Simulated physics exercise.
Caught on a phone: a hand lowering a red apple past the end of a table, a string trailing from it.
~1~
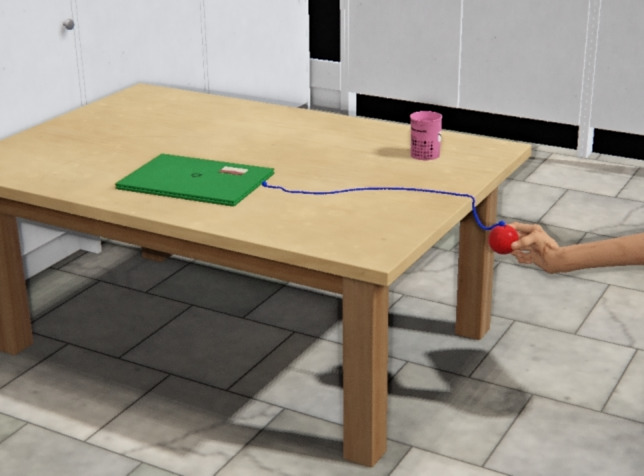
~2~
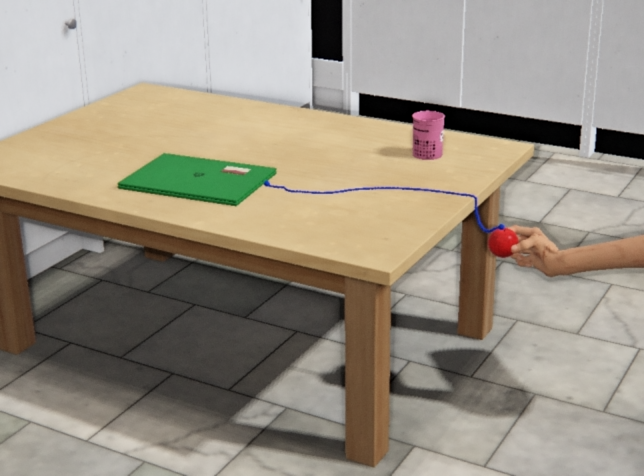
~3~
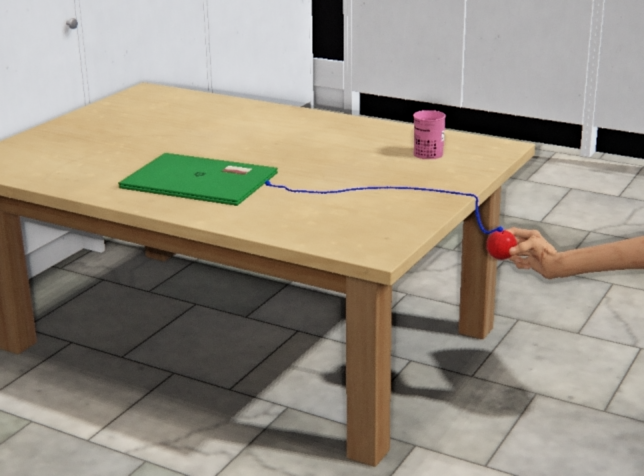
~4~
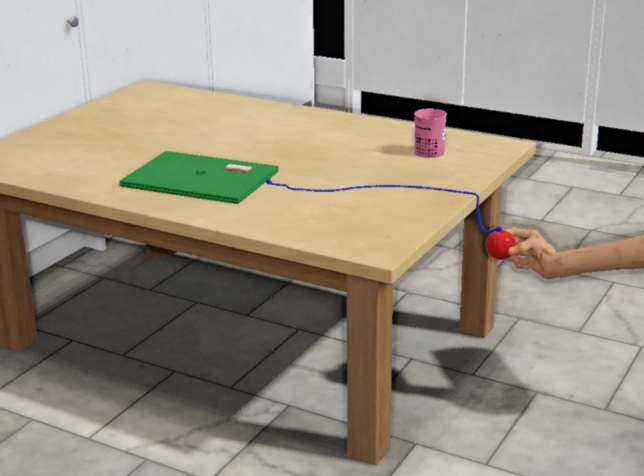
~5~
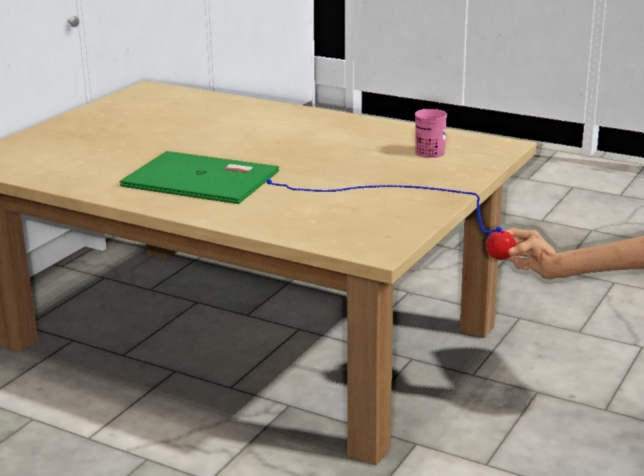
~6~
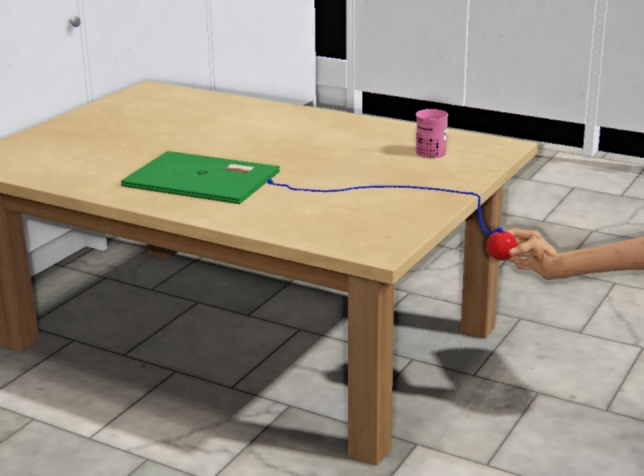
In a room with a grey tiled floor, a hand held a red ball-like object beside a wooden table, a blue string running from it to a flat green object near a pink cup, and barely anything moved.
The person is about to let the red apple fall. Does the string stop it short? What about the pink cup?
In the end the red apple hangs in the air. The pink cup remains where it stands.
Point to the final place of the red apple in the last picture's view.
Around (479, 310).
Then, 0.74 s past the final frame, apple in the air near (466, 309); laptop shifted a little; cup still.
Then, 1.74 s past the final frame, apple in the air near (482, 311); laptop shifted a little; cup still.
When it is over, apple in the air near (479, 310); laptop shifted a little; cup still. The red apple ends up dangling and the pink cup keeps its place.
